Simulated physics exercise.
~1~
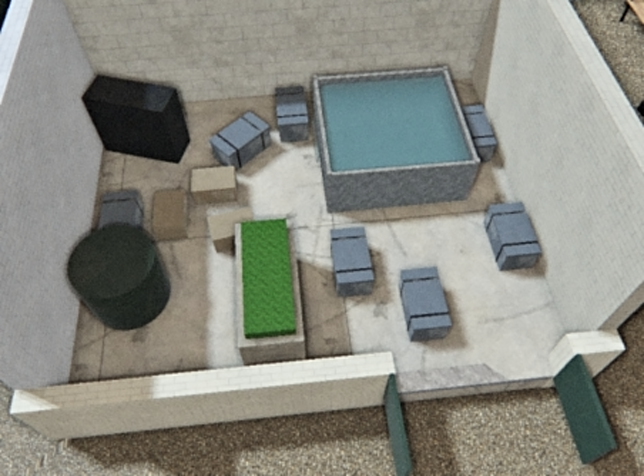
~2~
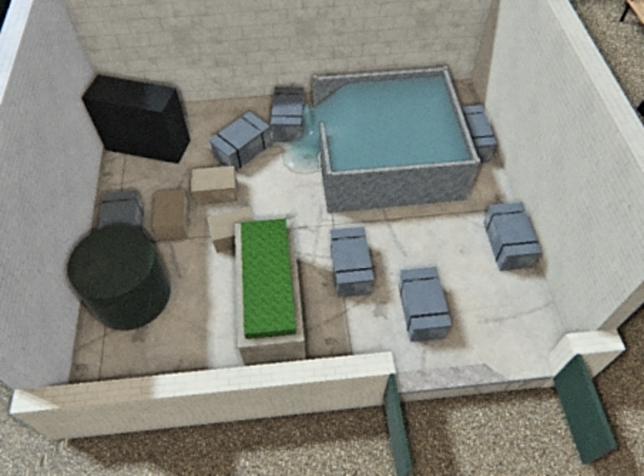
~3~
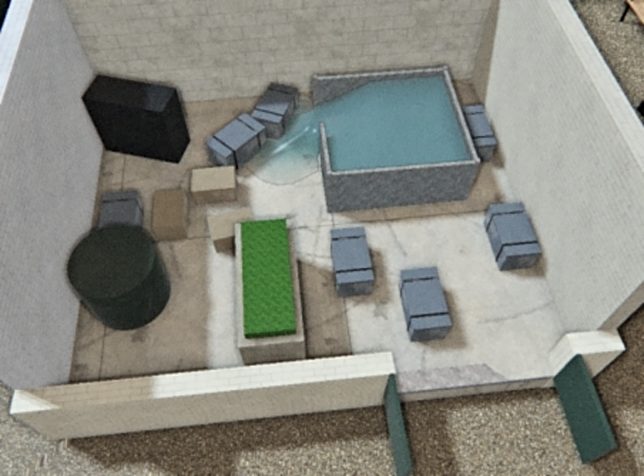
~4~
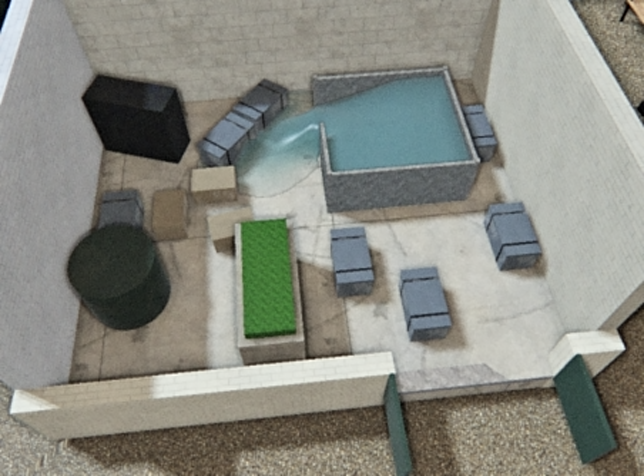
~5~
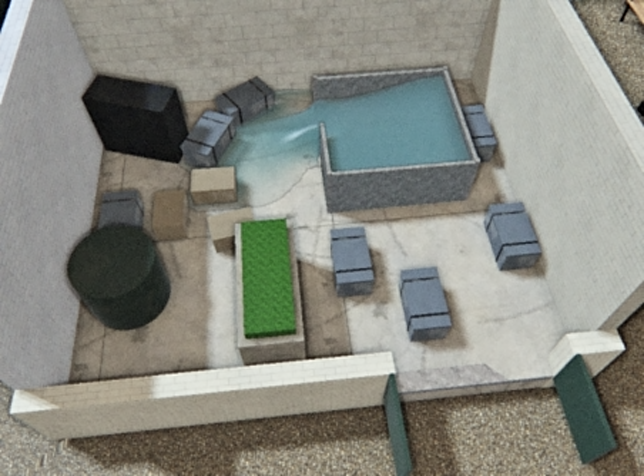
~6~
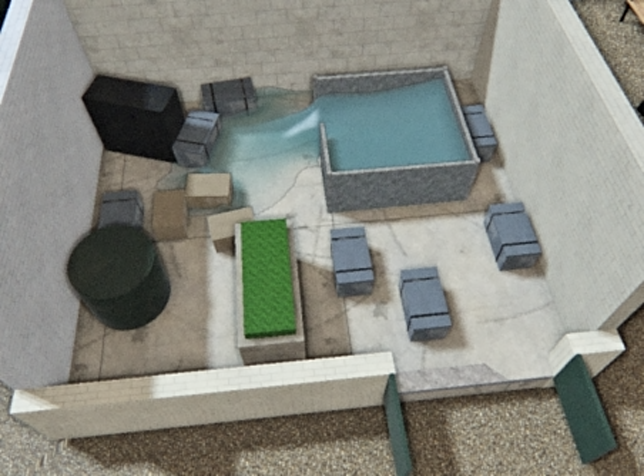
The footage shows water pouring through the left side of a raised stone pool in a walled court, spreading across the floor and pushing two grey-blue trunks leftward toward a black block, while most other objects stay still.
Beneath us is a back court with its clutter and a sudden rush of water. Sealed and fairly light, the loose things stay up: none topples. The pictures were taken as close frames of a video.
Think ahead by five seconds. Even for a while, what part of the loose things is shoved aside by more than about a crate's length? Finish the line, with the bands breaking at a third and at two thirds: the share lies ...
The share lies between a third and two thirds.
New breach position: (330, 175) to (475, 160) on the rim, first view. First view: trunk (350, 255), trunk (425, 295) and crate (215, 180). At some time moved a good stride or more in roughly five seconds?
Results in order: Cleared that distance / cleared that distance / stayed short.
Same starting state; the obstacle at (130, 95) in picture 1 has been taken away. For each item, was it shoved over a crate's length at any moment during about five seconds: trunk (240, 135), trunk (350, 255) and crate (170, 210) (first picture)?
In the order given: Got displaced, stayed put, got displaced.
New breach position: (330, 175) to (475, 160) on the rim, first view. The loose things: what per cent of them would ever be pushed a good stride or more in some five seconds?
Near 20 in a hundred.
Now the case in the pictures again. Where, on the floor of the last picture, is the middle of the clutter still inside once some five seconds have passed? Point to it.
The average sits close to (301, 233).
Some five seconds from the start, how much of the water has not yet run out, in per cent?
I'd say close to 100 percent.
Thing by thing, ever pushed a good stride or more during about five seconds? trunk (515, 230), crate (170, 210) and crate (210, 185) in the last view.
Well, in the order you gave them, the first stayed under the mark, the second went the distance, and the third went the distance.
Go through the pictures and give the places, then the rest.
The first frame shows a trunk at (292, 105), on the bottom; a trunk at (240, 133) rests on the ground; 0 of 10 have shifted.
The second frame shows a trunk at (288, 105) rests on the ground, close to its start; a trunk at (240, 133) rests on the ground; 1 of 10 have shifted.
The third frame shows a trunk at (275, 102), on the bottom, close to its start; a trunk at (236, 134) rests on the ground, close to its start; 2 of 10 have shifted.
The fourth frame shows a trunk at (260, 98) rests on the ground, a stride from its start; a trunk at (226, 134) rests on the ground, close to its start; 2 of 10 have shifted.
The fifth frame shows a trunk at (244, 94), on the bottom, a stride from its start; a trunk at (208, 132), on the bottom, a stride from its start; 2 of 10 have shifted.
The sixth frame shows a trunk at (228, 90) rests on the ground, a stride from its start; a trunk at (196, 130) rests on the ground, a stride from its start; 3 of 10 have shifted.
A moment on, 2 of 10 are well off their spots; 2 afloat.
Next, 3 of 10 are well off their spots; 4 afloat.
Later, 3 of 10 are well off their spots; 4 afloat.
In the end, 6 of 10 are well off their spots, and 6 have been at some point; 5 afloat.
